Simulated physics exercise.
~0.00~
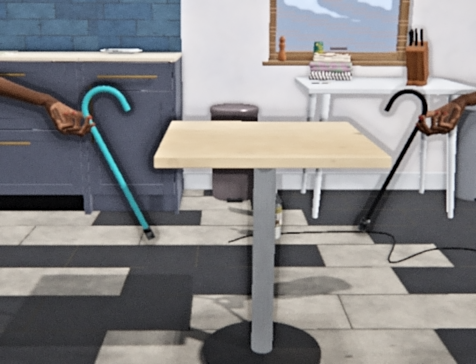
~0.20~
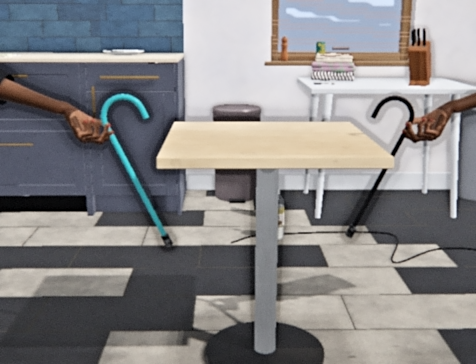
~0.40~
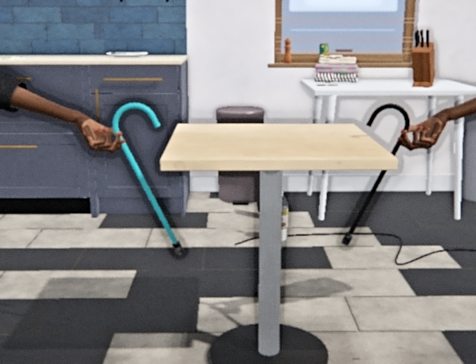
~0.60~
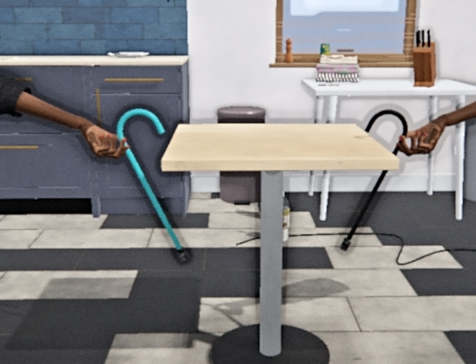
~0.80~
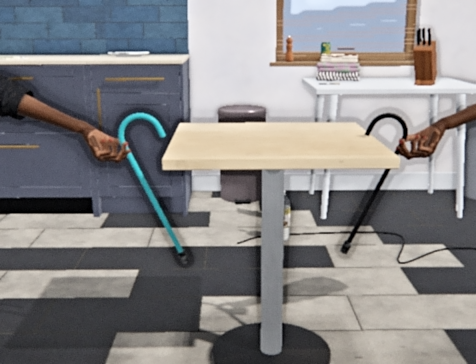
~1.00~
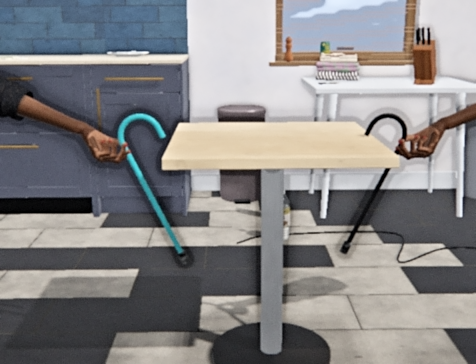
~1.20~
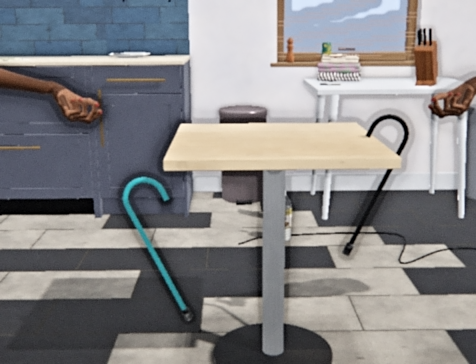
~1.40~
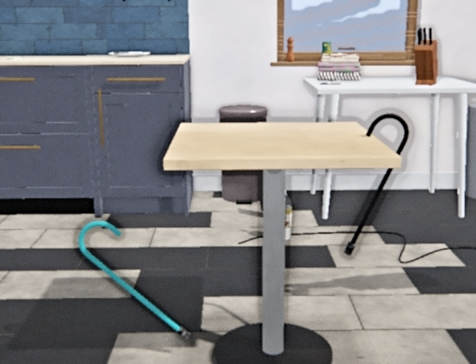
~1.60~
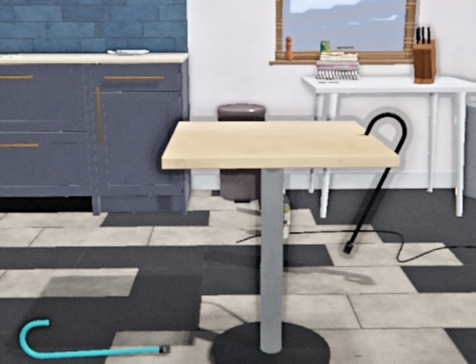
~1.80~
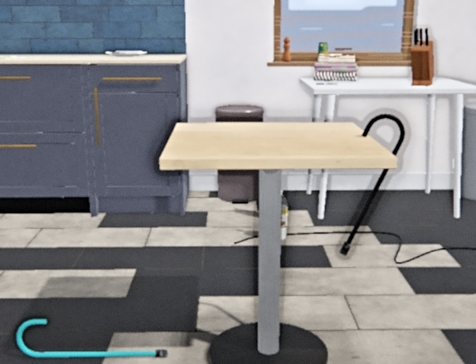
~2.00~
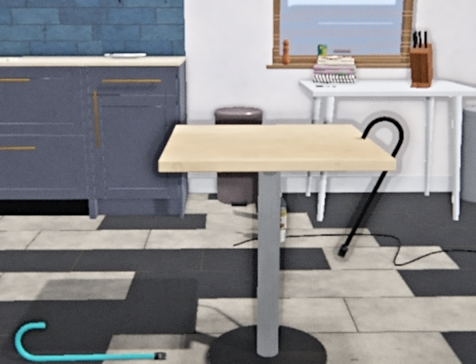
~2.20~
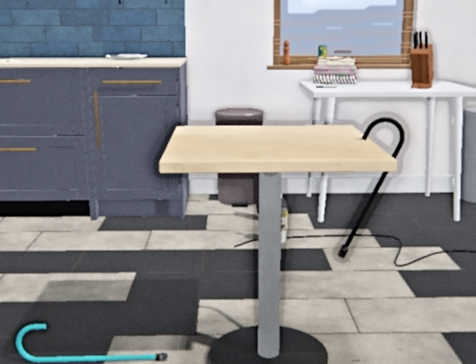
Two canes are brought to a table and released; the turquoise falls, the black stays hooked.
